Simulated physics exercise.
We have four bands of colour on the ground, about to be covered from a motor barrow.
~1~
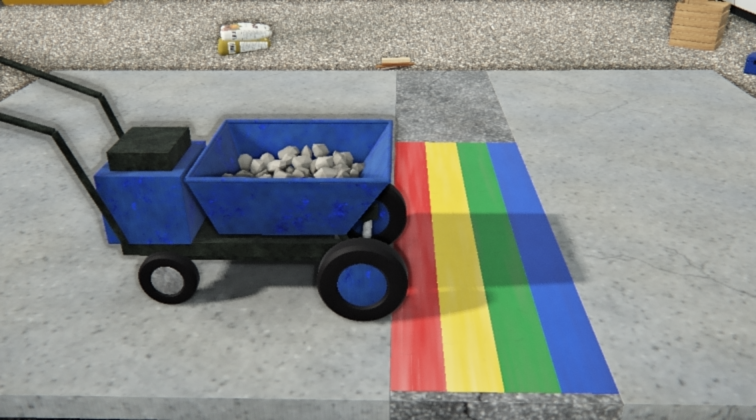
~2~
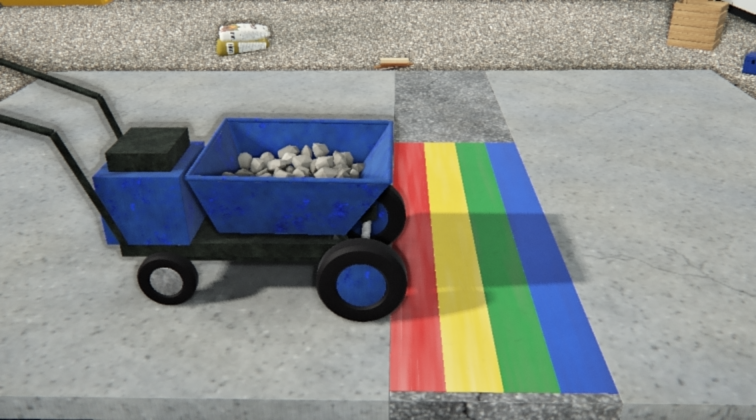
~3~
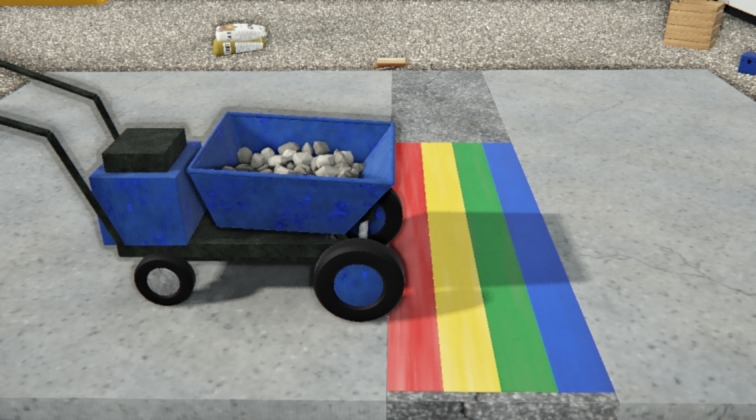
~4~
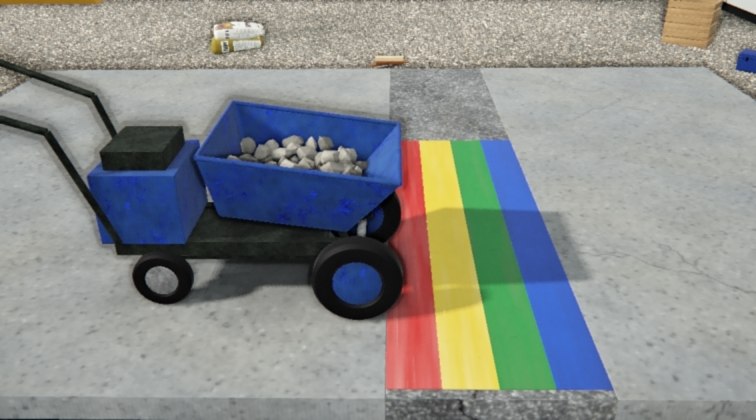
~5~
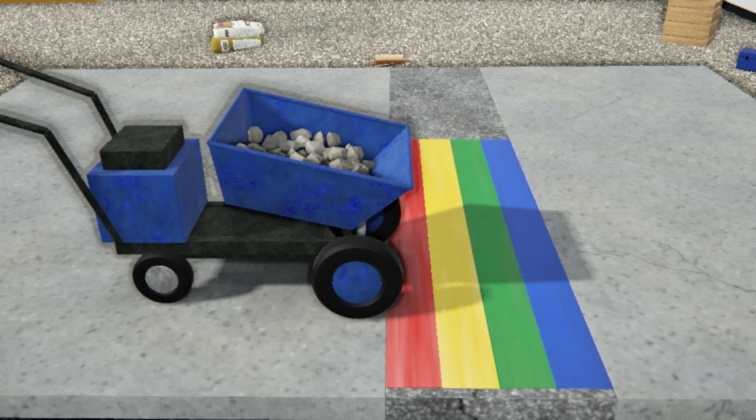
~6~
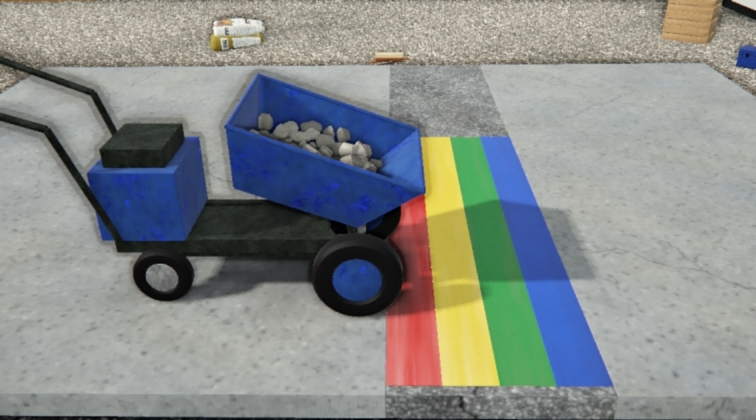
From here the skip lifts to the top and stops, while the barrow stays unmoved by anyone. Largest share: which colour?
Colour: Green.
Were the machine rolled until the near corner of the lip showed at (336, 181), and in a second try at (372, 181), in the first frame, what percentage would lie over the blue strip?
In turn 10 and 20 in a hundred.
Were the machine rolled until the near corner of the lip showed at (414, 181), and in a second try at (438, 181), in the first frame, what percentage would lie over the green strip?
Okay, so the first one ends at 40 % and the second at 20 %.
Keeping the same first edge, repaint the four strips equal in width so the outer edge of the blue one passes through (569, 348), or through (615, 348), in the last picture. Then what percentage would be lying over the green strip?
First some 40, then 50 per cent.
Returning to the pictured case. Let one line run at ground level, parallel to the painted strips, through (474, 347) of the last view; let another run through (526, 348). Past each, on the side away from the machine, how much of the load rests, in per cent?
About 90 and 50 %.
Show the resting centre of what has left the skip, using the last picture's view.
(508, 272).
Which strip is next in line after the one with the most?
Number two is that blue strip.
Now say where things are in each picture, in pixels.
Lip of the skip (389, 181), level; top of the load (300, 176), broken stones; red strip (417, 348); yellow strip (470, 348); green strip (522, 349); blue strip (575, 349), in the first picture.
Lip of the skip (390, 182), level; top of the load (300, 176), in the second picture.
Lip of the skip (393, 183), tipped barely; top of the load (283, 172), in the third picture.
Lip of the skip (400, 184), tipped a little; top of the load (287, 165), in the fourth picture.
Lip of the skip (411, 188), tipped a little; top of the load (277, 157), in the fifth picture.
Lip of the skip (423, 192), tipped clearly; top of the load (288, 147); red strip (413, 342); yellow strip (465, 342); green strip (517, 343); blue strip (570, 343), in the sixth picture.
Just after the last frame, skip tipped steeply; every one in the skip.
A moment on, skip tipped steeply; almost all in the skip; just a few over the yellow strip; about a tenth over the green strip.
Further on, skip tipped right over; roughly a quarter in the skip; about a tenth over the yellow strip; roughly half over the green strip; roughly a quarter over the blue strip; just a few off the paint.
When it is over, skip tipped right over; just a few over the red strip; roughly a quarter over the yellow strip; roughly half over the green strip; roughly a quarter over the blue strip; about a tenth off the paint.
